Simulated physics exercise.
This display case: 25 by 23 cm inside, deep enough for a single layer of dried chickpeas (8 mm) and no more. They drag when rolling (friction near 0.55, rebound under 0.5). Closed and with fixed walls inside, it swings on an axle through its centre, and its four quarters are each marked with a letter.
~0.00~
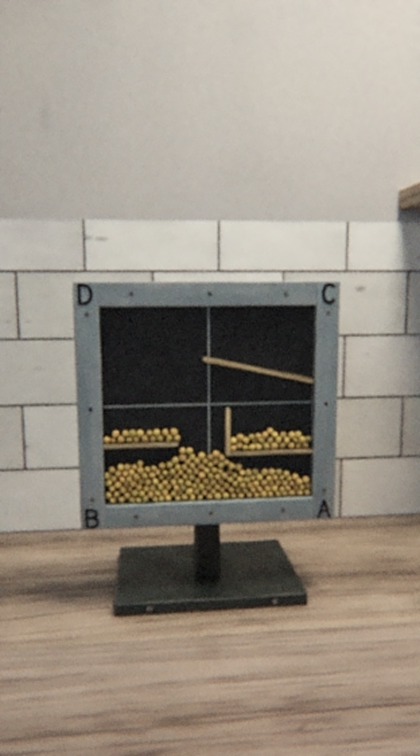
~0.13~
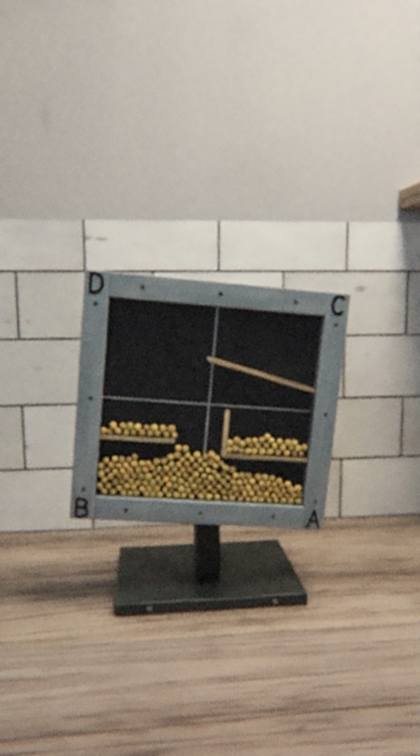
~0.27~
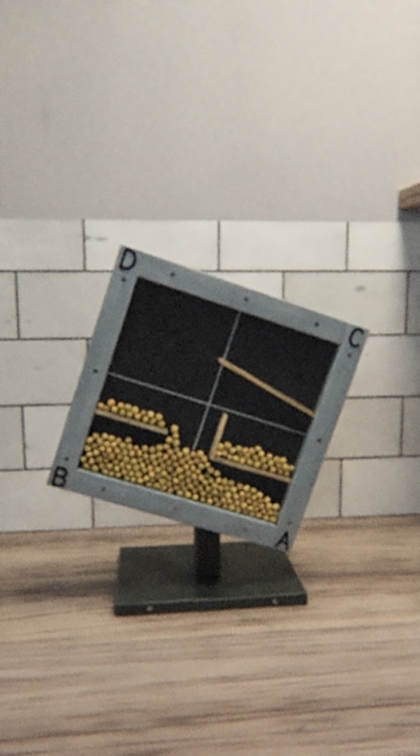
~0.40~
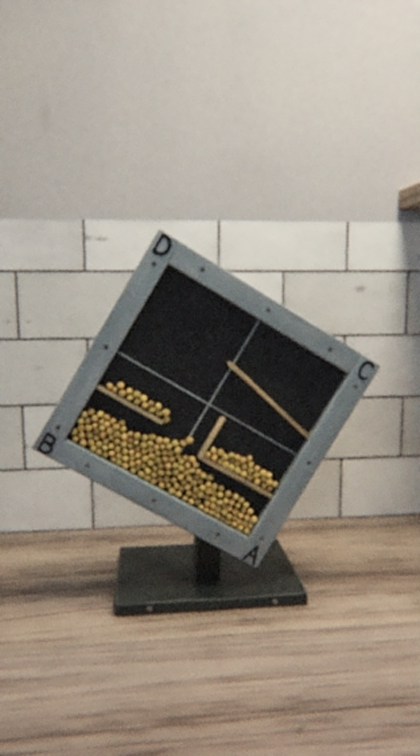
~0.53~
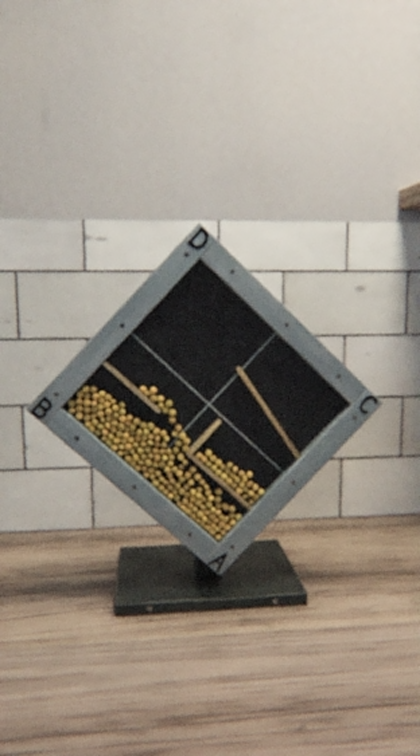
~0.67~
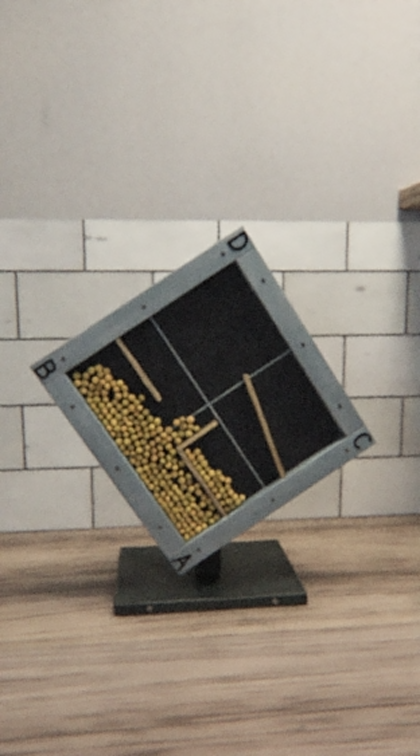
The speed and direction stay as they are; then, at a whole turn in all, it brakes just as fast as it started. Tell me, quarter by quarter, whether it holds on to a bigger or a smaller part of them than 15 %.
A: Bigger. B: Bigger. C: Smaller. D: Smaller.
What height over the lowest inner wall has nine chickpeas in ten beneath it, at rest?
Estimate: 10 cm or so.
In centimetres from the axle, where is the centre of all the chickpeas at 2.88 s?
Some 3 cm left, 8 cm below.
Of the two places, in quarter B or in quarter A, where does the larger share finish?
That would be quarter B.
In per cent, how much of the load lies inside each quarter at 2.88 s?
Quarter A: 0; quarter B: 25; quarter C: 5; quarter D: 65.
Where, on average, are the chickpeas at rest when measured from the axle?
Offset: About 4 cm left, about 7 cm below.
After 1.77 s it has turned 163°, the chickpeas' middle is 6 cm left of and level with the axle; by quarter, A 50 %, C 40 %, D 10 %.
After 2.88 s it has turned 269°, the chickpeas' middle is 3 cm left of and 8 cm below the axle; by quarter, B 25 %, C 5 %, D 65 %.
In the end, by 5.6 s, A 30 %, B 65 %, C 0 %, D 5 %.
